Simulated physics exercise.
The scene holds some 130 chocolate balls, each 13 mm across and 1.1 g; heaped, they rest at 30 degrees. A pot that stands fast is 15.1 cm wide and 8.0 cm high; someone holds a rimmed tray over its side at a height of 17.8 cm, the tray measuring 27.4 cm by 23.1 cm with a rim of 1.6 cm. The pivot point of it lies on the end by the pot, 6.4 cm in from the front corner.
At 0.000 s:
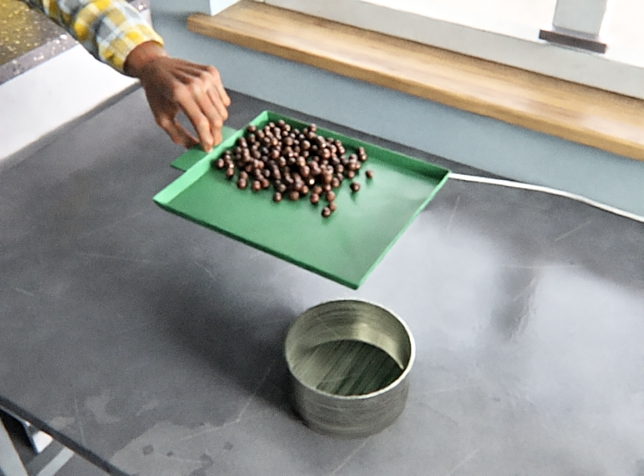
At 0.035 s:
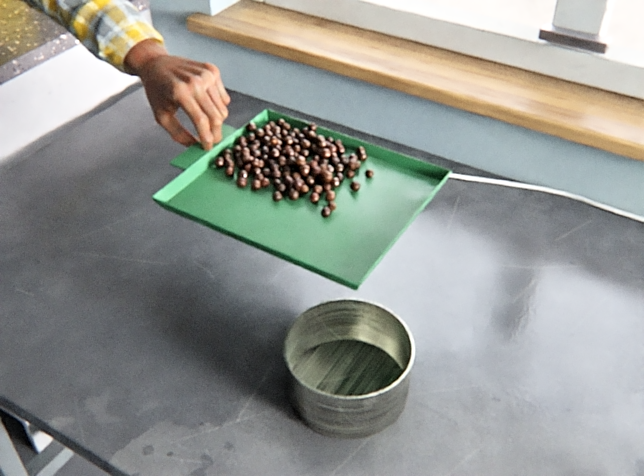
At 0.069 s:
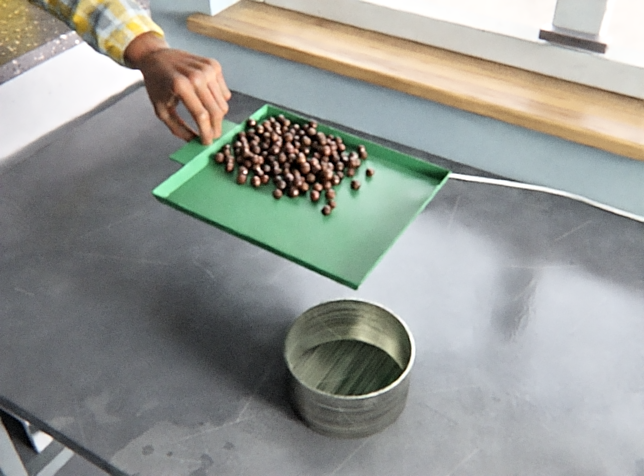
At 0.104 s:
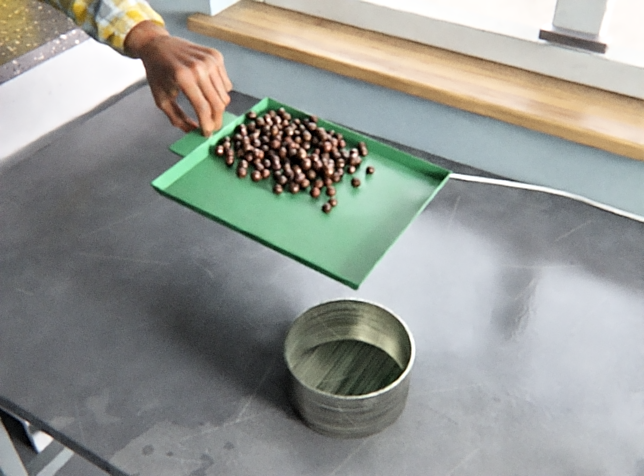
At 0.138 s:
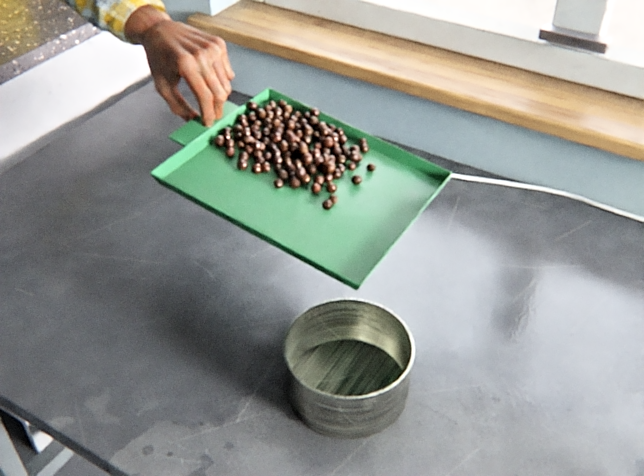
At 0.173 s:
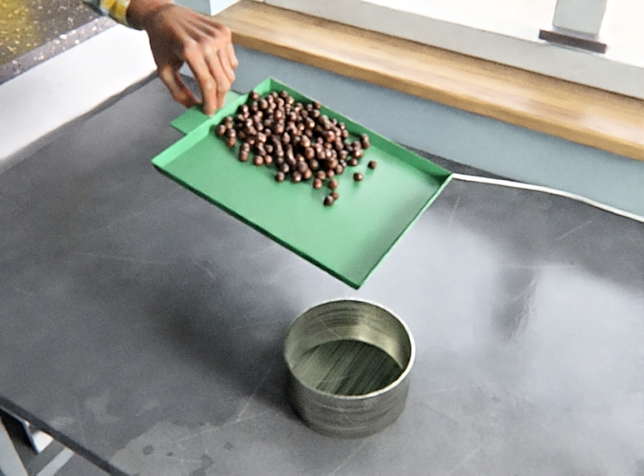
On a dark tabletop by a window, a hand slowly raising one end of a green tray of brown balls above a pot.
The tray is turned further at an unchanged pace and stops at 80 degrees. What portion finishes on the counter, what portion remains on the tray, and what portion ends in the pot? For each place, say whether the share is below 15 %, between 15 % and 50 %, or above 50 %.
Counter: Above 50 %; left on the tray: Below 15 %; pot: Below 15 %.
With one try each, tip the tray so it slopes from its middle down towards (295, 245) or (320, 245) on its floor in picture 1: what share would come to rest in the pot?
The share comes to about 60 in a hundred, then about 65 in a hundred.
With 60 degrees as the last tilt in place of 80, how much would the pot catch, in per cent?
Result: Close to 0 %.
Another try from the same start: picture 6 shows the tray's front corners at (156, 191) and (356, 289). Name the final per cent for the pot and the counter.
Pot 70; counter 30.
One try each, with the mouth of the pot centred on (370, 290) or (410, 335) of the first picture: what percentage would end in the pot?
5 % and 25 %.
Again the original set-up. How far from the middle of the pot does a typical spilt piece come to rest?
That comes to near 28 cm.
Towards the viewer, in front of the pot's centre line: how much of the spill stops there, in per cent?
About 10 per cent.
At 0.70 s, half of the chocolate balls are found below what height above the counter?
Roughly 18 cm.
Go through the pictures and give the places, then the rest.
Tray tilt 0 degrees, front corners at (159, 198) and (356, 279); middle of the pieces at (291, 164); pot at (349, 345), in the first picture.
Tray tilt 1 degrees, front corners at (159, 196) and (356, 279); middle of the pieces at (291, 163), in the second picture.
Tray tilt 2 degrees, front corners at (158, 191) and (357, 280); middle of the pieces at (291, 160), in the third picture.
Tray tilt 5 degrees, front corners at (158, 183) and (357, 280), lowest corner right back; middle of the pieces at (292, 155), in the fourth picture.
Tray tilt 8 degrees, front corners at (157, 172) and (358, 280), lowest corner right back; middle of the pieces at (293, 148), in the fifth picture.
Tray tilt 12 degrees, front corners at (158, 160) and (359, 280), lowest corner right back; middle of the pieces at (294, 142); pot at (349, 345). The tray's pace is about 105 degrees a second, in the sixth picture.
Then, at 0.49 s, tilt 45 degrees; the tray holds 100 %, the pot 0 %.
After 0.70 s, tilt 68 degrees; the tray holds 55 %, the pot 0 %.
After 1.03 s, tilt 80 degrees; the tray holds 5 %, the pot 5 %.
At rest (2.2 s), counter 95 %, tray 0 %, pot 5 %.
